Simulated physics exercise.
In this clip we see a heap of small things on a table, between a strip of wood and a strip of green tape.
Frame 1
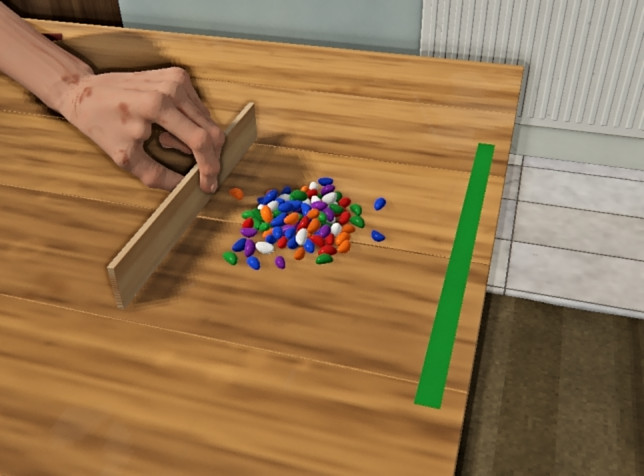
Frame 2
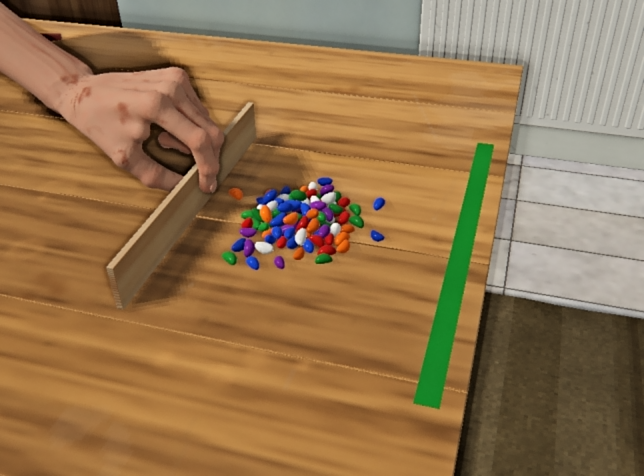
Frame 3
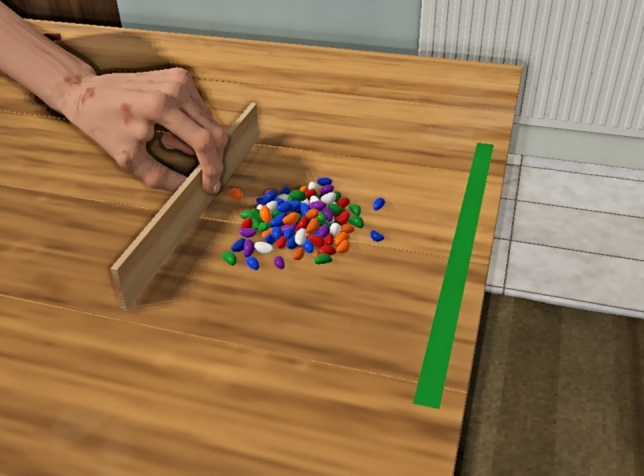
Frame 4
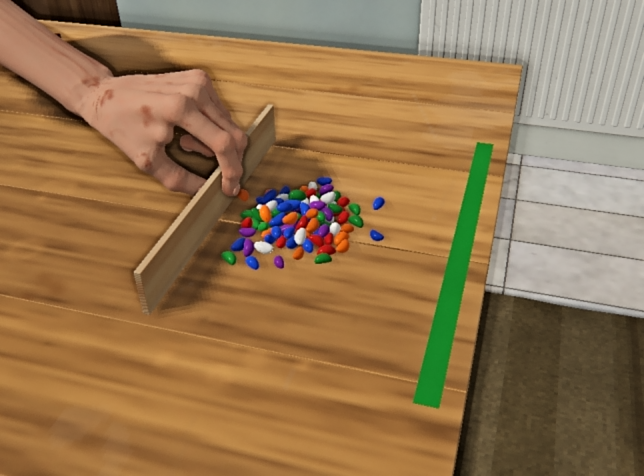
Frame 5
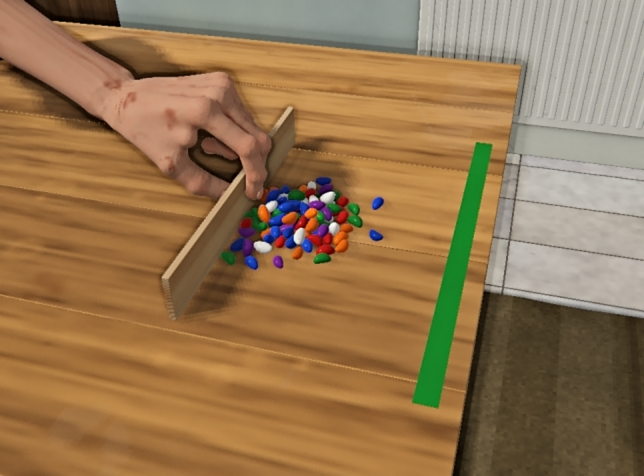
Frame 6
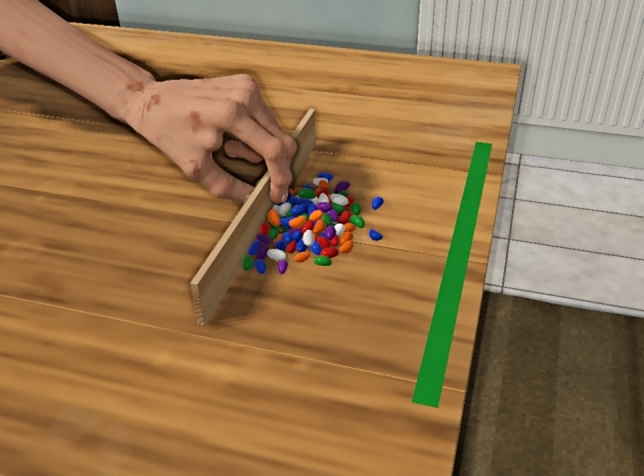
On a wooden table, a hand held a strip of wood still beside a heap of colourful jelly beans, then slid it right, pushing many of them toward a strip of green tape.
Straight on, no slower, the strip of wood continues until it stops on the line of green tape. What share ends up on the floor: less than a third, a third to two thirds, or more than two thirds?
More than two thirds.
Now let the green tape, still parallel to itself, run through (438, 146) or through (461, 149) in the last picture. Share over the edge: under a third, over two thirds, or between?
The first position gives below one third, the second gives one to two thirds.
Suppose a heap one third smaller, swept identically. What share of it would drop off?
Expected share: Around 80 %.
Just after the last frame, strip of wood still moving, near (371, 196); heap all on the table, its front near (448, 245).
A moment on, strip of wood stopped at the green tape; heap roughly two thirds over the edge.
Further on, strip of wood stopped at the green tape; heap the larger part over the edge.
When it is over, strip of wood stopped at the green tape; heap the larger part over the edge.
